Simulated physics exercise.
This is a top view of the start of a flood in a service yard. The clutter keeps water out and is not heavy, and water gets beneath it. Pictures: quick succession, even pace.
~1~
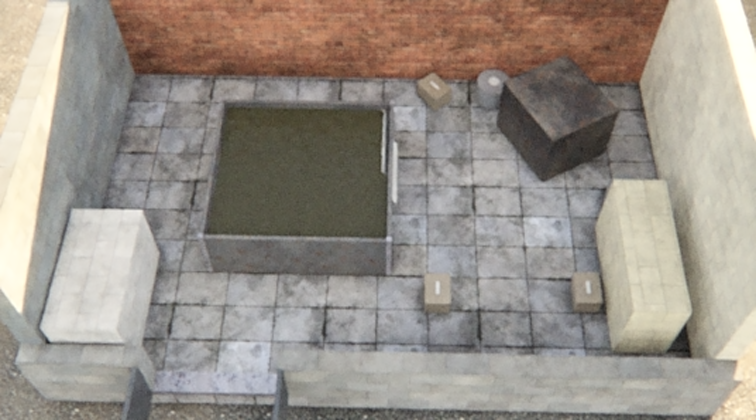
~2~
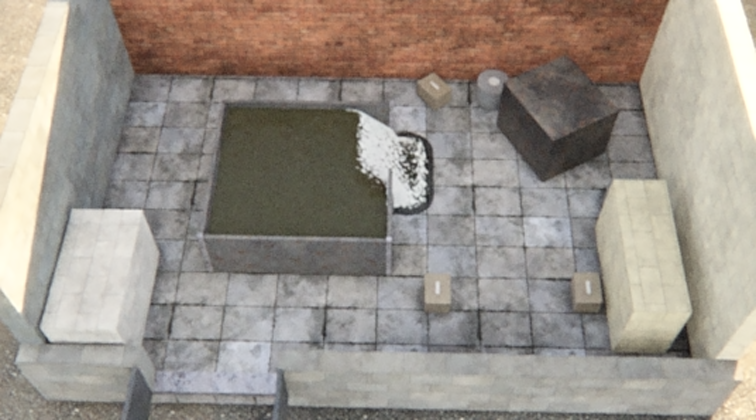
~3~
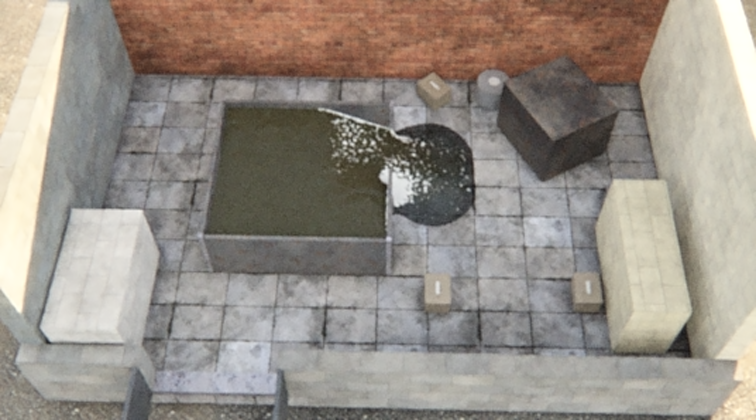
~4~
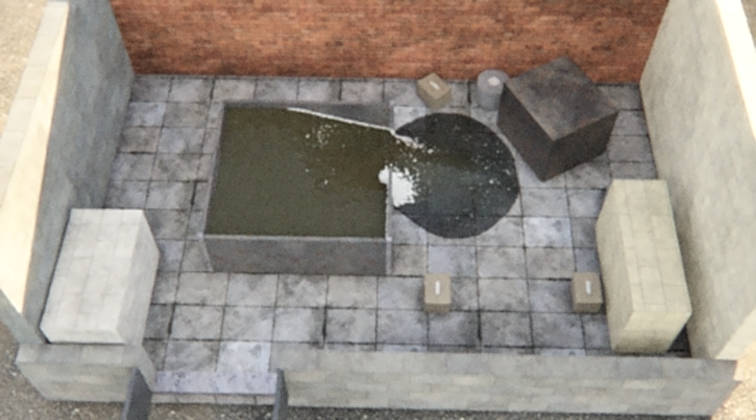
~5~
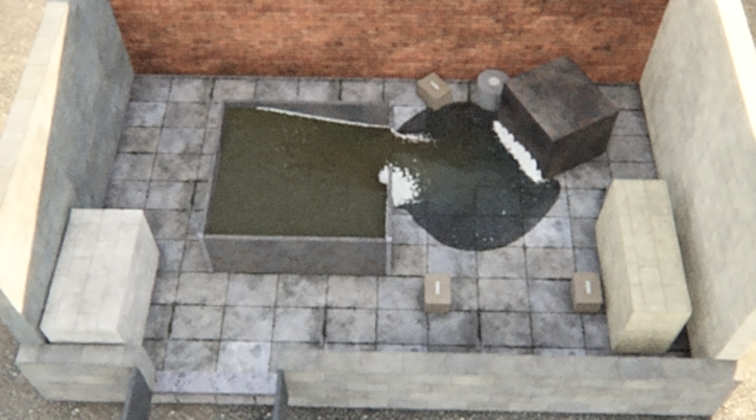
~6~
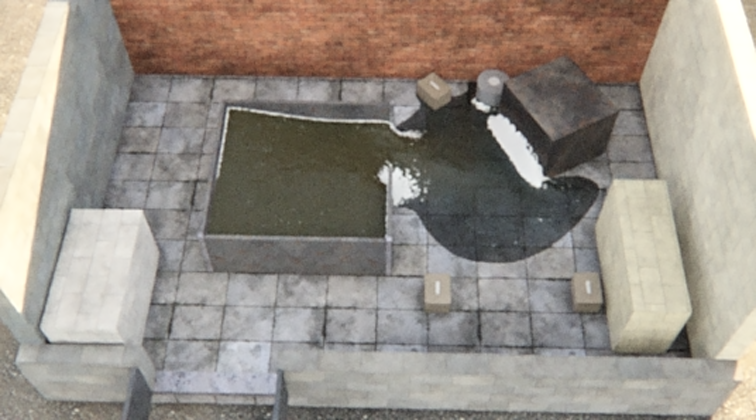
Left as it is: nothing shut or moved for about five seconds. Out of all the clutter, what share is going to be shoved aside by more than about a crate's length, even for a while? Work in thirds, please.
Two thirds or higher.
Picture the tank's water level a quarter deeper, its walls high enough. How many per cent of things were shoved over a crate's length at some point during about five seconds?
100 in a hundred, or close to it.
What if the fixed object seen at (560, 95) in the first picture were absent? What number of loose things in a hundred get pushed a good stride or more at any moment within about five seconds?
That comes to 60 in a hundred.
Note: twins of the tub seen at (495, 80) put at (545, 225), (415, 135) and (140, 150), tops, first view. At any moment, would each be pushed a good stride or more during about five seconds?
Going by the order given: Travels that far, travels that far, stays in place.
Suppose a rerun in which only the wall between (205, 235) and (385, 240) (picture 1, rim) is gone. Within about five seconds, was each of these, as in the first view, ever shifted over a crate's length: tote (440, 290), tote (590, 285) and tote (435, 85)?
First covers that distance, second covers that distance, third stays short of it.
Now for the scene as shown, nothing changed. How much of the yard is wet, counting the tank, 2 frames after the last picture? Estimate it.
I reckon around 30 per cent.
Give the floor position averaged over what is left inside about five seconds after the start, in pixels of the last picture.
It lands somewhere near (416, 191).
A moment on, 0 of 5 are well off their spots; 0 afloat.
Next, 3 of 5 are well off their spots; 1 afloat.
Later, 3 of 5 are well off their spots; 2 afloat.
In the end, 3 of 5 are well off their spots, and 4 have been at some point; 2 afloat.
